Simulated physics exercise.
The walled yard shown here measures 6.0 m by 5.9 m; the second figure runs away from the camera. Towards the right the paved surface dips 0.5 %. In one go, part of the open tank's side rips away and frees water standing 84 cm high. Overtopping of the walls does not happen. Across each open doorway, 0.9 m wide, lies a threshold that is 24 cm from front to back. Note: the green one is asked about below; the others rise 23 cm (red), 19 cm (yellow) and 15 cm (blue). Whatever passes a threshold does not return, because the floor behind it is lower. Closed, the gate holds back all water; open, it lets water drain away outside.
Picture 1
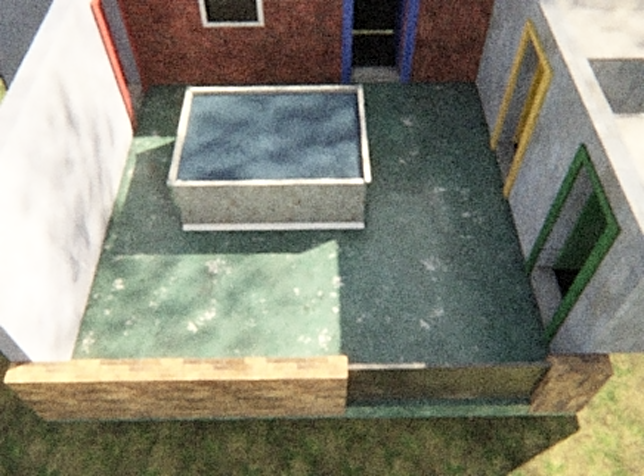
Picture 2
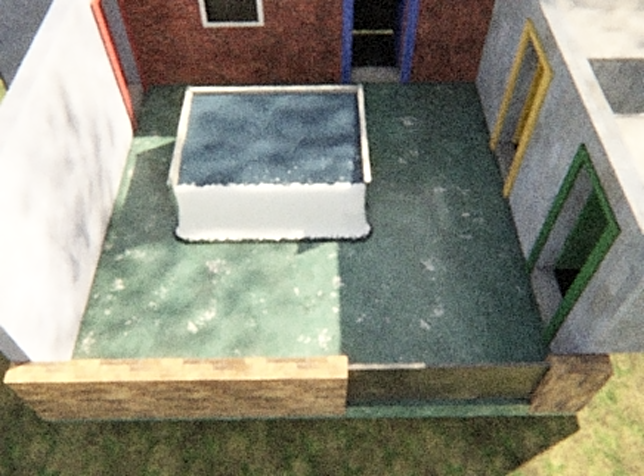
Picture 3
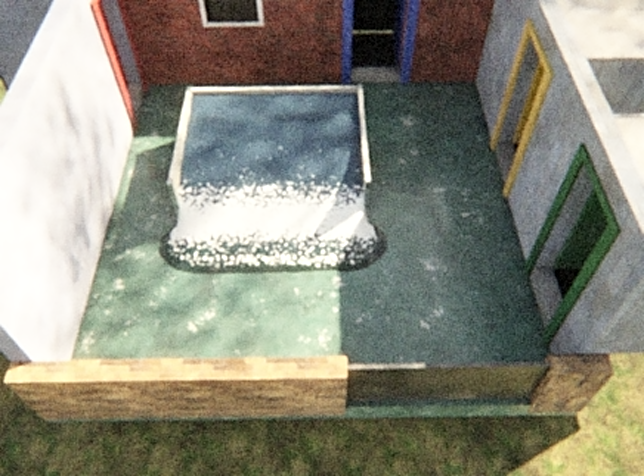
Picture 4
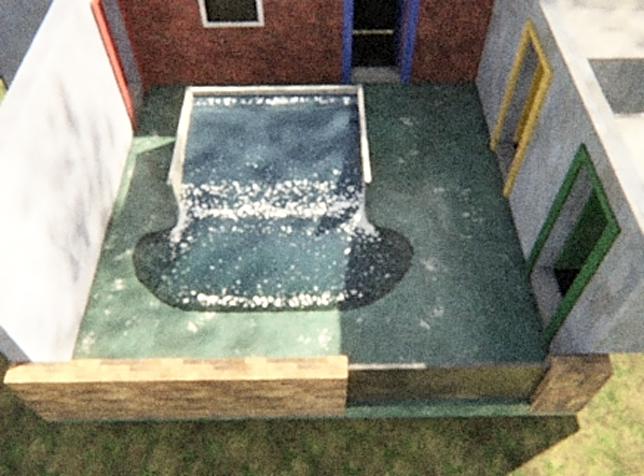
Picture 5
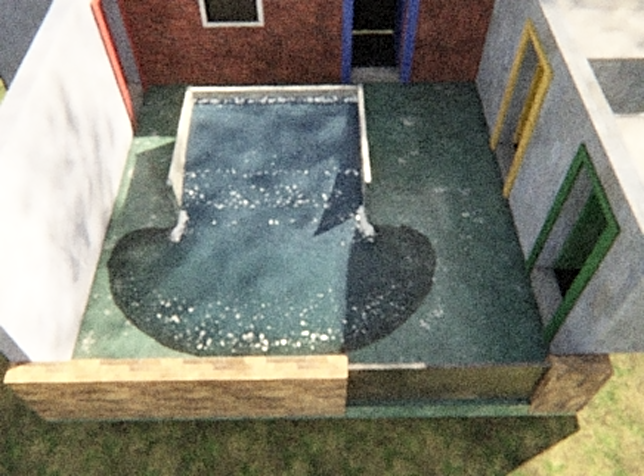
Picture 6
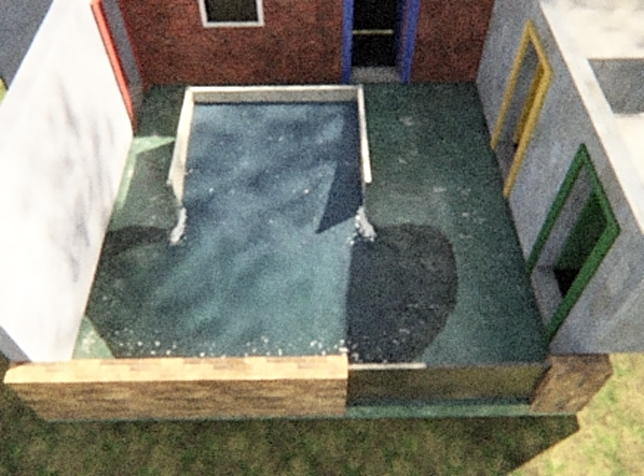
Walled yard with coloured doorways, water bursting from the near side of a raised tank and fanning out across the green floor.
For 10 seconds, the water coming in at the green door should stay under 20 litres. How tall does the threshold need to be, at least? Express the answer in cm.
Close to 31 cm is just enough.
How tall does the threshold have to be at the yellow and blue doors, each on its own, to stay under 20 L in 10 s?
Some 13.5 cm for yellow, some 17 cm for blue.
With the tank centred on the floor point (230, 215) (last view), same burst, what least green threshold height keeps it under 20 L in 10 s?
It must be around 31 cm tall.
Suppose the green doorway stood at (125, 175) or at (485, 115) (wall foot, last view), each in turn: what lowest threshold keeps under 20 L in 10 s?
In turn: Roughly 7.5 cm, roughly 21 cm.
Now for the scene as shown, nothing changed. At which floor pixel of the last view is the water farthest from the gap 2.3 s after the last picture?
Around pixel (557, 385).
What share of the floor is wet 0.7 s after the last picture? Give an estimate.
45 %.
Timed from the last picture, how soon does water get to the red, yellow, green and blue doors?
Red at 2.6 s, yellow at 2.2 s, green at 0.8 s and blue at 3.2 s.
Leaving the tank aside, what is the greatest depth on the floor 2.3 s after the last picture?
I'd put it near 44 cm.
Then, 0.7 s after the last picture water covers 45 % of the floor, deepest (56 cm) near (273, 388); it has not reached the green door.
Then, 2.3 s after the last picture water covers 60 % of the floor, deepest (44 cm) near (542, 385); 35 cm at the green door, 31 litres in over its 22 cm threshold.
Then, 9.3 s after the last picture water covers 100 % of the floor, deepest (21 cm) near (446, 92); 9 cm at the green door, 82 litres in over its 22 cm threshold.
At the green door as built, the water peaked near 36 cm, 2.1 s after the last picture.
With a threshold of 25.5 cm, 49 litres would have come in within the 10 s; with 34.5 cm, 8 litres. So under 20 litres takes about 31 cm.
